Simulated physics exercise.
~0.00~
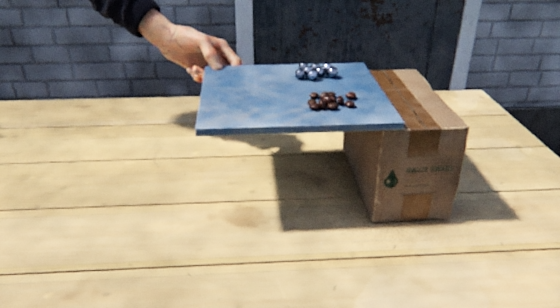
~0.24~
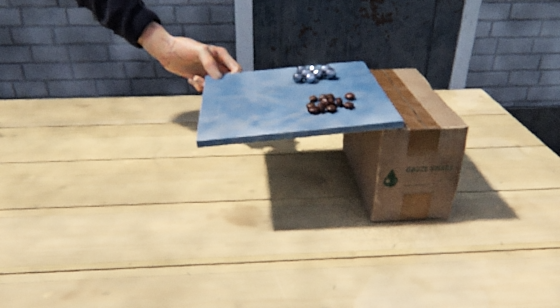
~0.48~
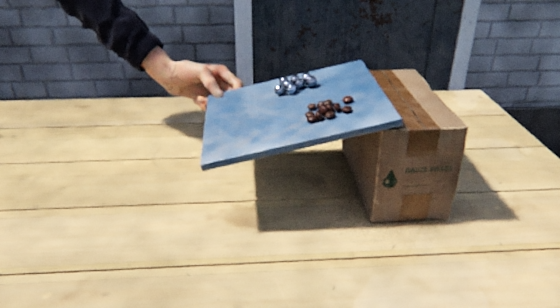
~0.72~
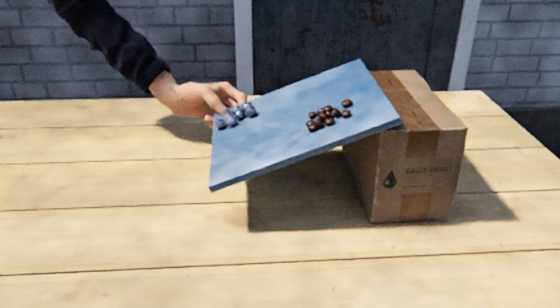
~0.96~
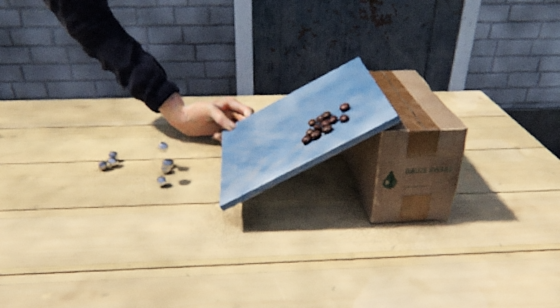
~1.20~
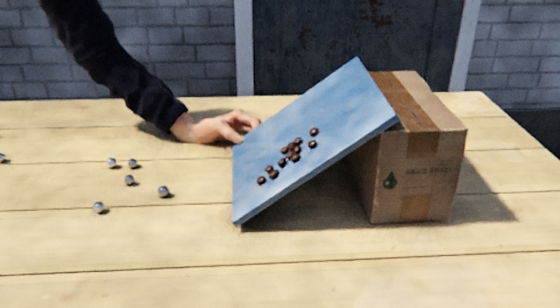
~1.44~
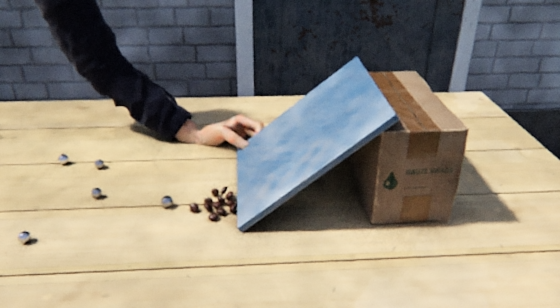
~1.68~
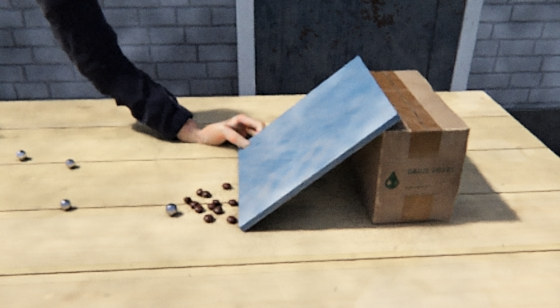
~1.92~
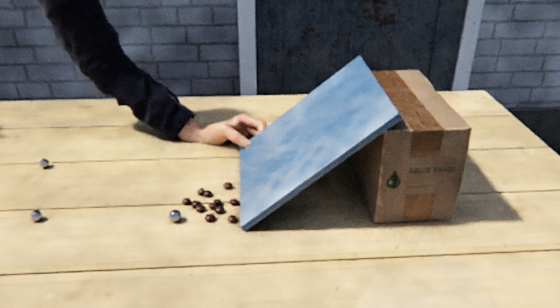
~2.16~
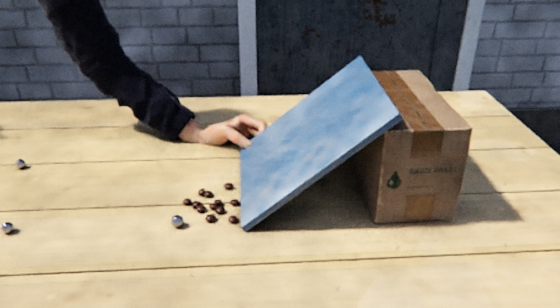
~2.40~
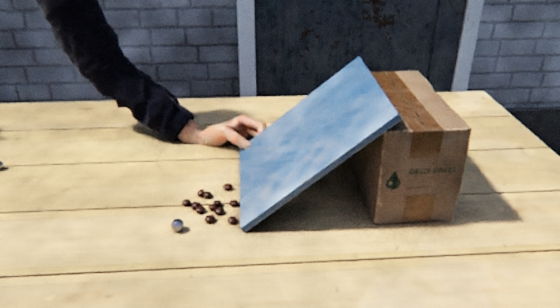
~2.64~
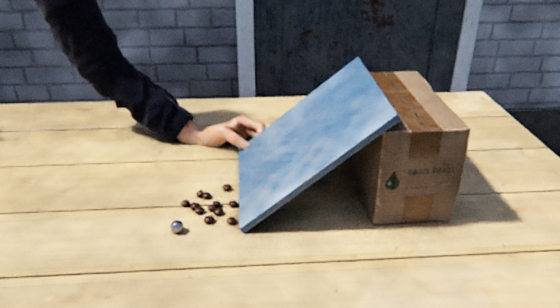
The clip shows a hand lowering the left end of a blue board propped on a cardboard box, sending silvery pieces rolling left across the wooden table, mostly out of view, before small brown pieces slide down and settle near the board's foot, with one silvery piece beside them.
